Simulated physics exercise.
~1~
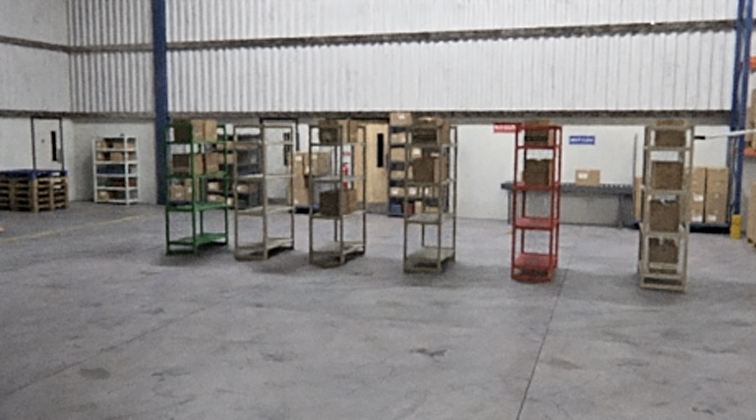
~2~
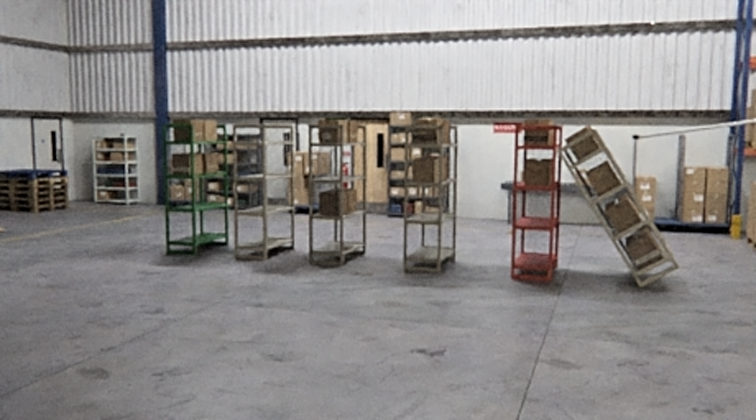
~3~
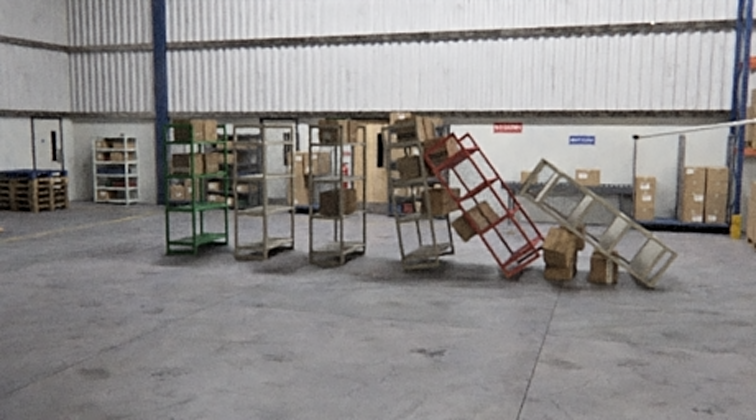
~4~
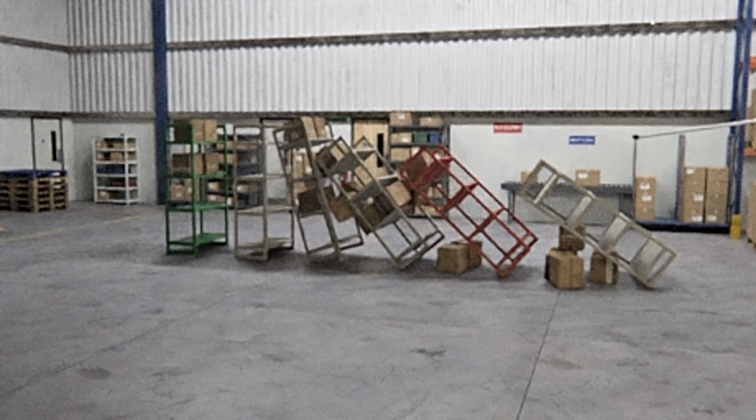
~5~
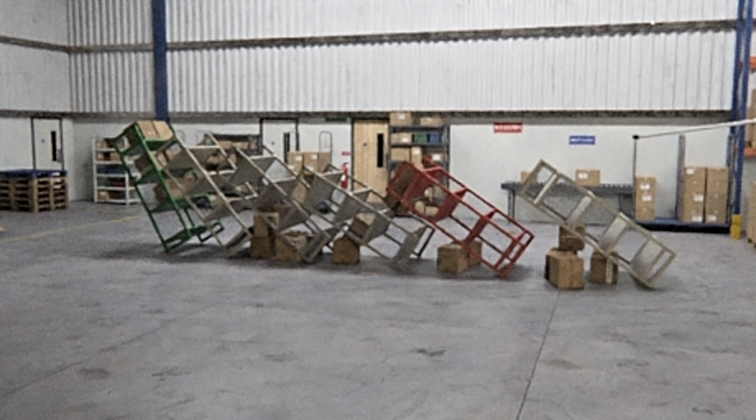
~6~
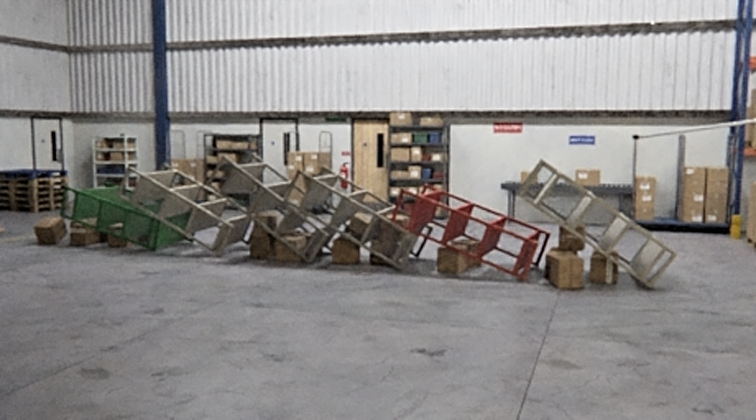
Six tall, narrow shelf racks holding brown cartons stand in a row across a grey warehouse floor, seen from a fixed, distant view, with a green one at the far left and a red one second from the right. A thin horizontal bar reaches in from the right as the pale rack at that end tips left. It drops lower, cartons spill beneath it, and the red rack leans into its neighbour. The topple passes leftward through the grey racks until the green one tilts too. Finally, green sinks almost flat, and the others rest slanted among scattered cartons, none upright.
